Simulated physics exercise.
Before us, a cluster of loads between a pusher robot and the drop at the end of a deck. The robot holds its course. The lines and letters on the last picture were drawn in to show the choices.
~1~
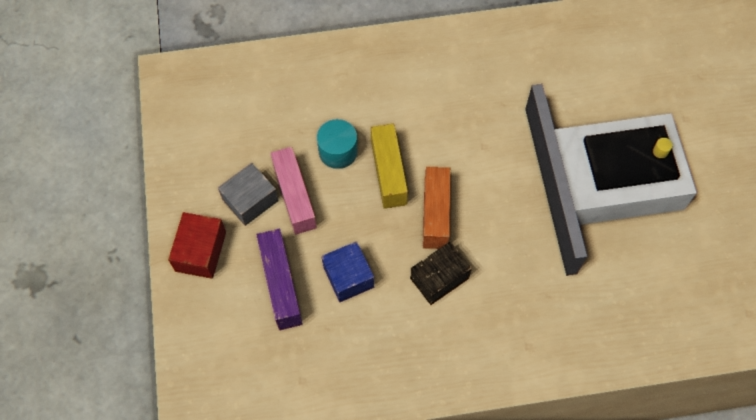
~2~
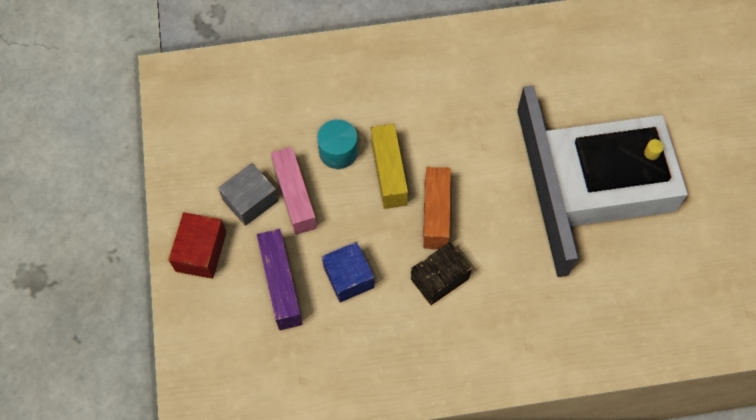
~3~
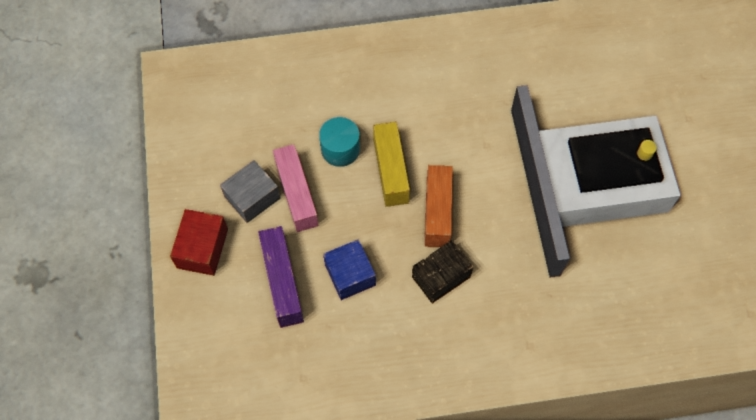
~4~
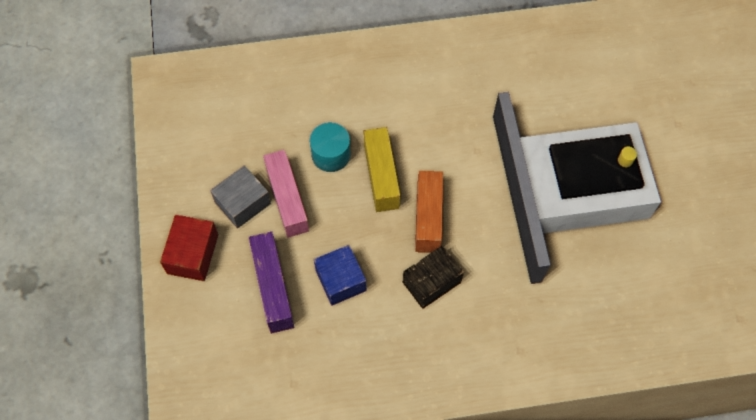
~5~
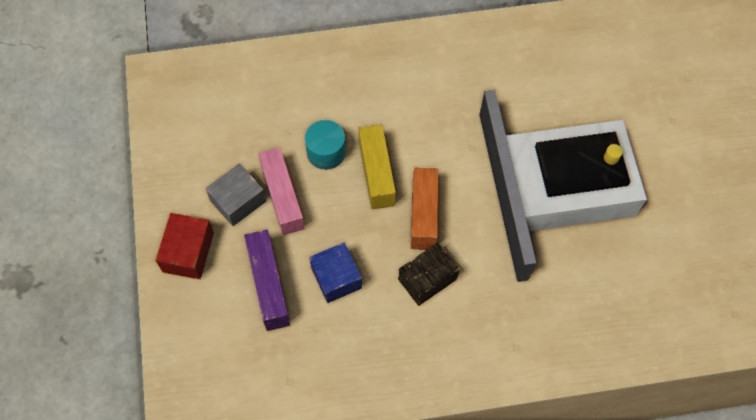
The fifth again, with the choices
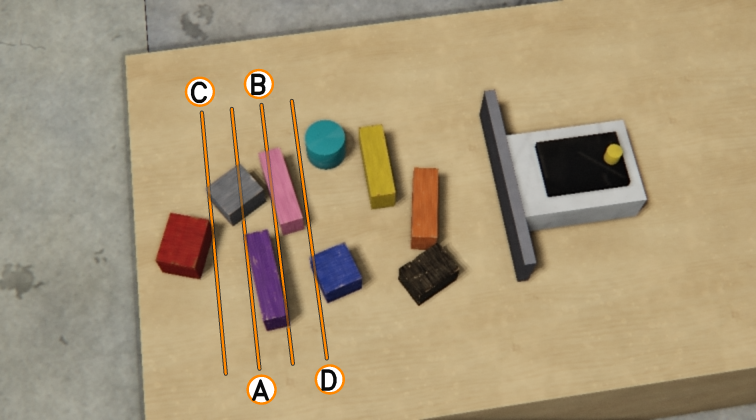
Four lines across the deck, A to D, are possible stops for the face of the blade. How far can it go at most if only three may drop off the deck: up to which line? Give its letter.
Up to line C.
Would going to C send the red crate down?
Yes.
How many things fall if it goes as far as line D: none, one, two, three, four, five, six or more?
By then, none.
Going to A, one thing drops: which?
The red crate.
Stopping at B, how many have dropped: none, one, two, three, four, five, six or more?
By then, none.
On the marked copy, A at (245, 231); B at (276, 226); C at (213, 235); D at (308, 222).
With C. Early on, robot (471, 179); black crate (382, 273); yellow bar (361, 166).
Further on, robot (363, 194); red crate (171, 243); purple bar (193, 286).
At the end, robot (281, 205); purple bar over the edge; red crate over the edge; three fallen.
As for the rest, A is within the limit but short; B is within the limit but short; D is within the limit but short.
